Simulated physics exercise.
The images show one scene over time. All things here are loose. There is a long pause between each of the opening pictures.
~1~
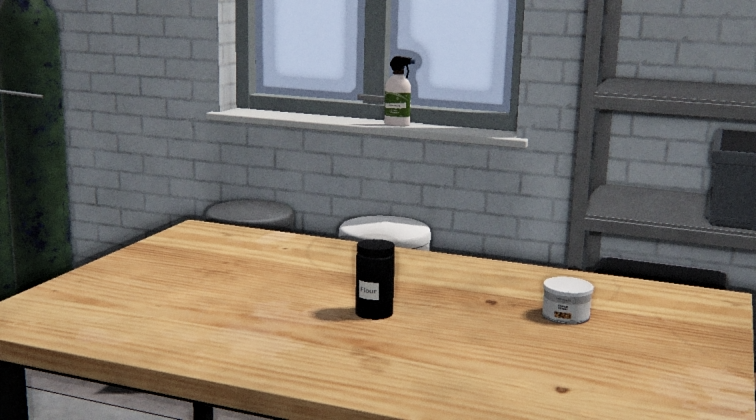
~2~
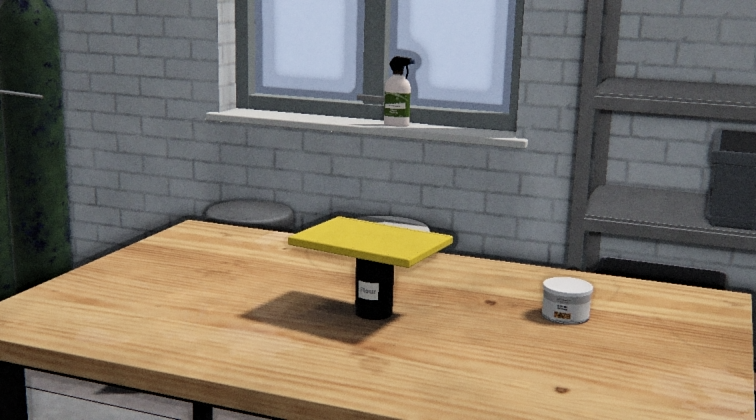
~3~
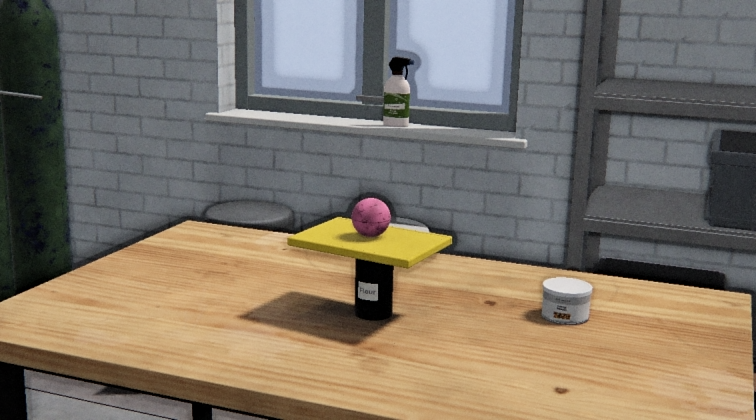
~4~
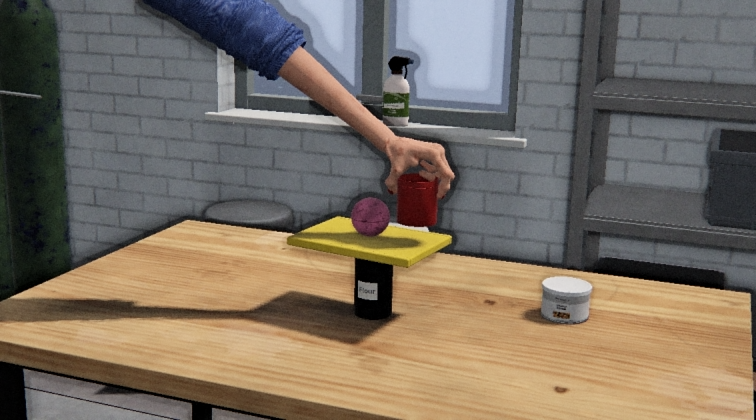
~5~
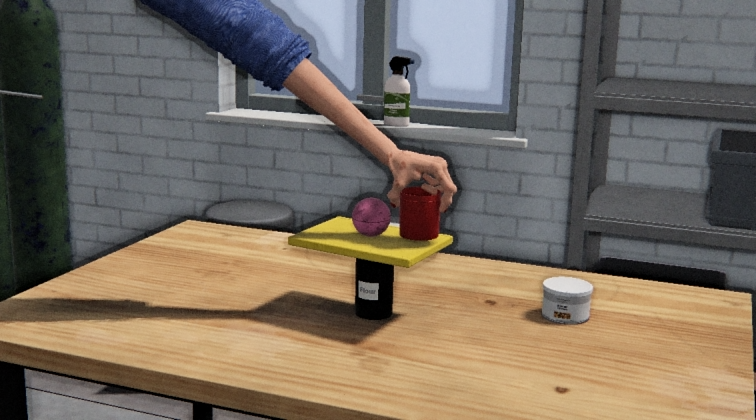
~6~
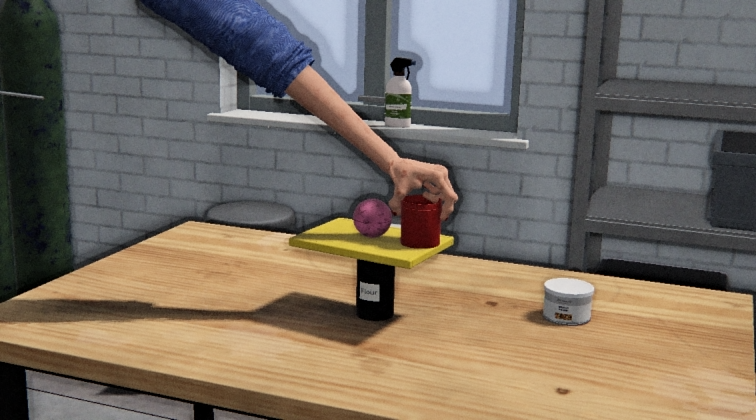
The clip shows a black jar and a white tub on a wooden table; a yellow board, then a pink ball, appear on top of the jar, and a hand lowers a red cup onto the board's right side.
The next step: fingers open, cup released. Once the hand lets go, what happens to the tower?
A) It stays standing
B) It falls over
A, it stays standing.
Then, 0.50 s after the last picture, nothing has stirred.
Then, 1.30 s after the last picture, red cup resting near (422, 222).
Then, 2.00 s after the last picture, red cup resting near (422, 223).
Then, 2.70 s after the last picture, red cup resting near (423, 223).
At rest, all 5 in place. Seen from the same camera at the end, red cup near (423, 223). The pile stays up.
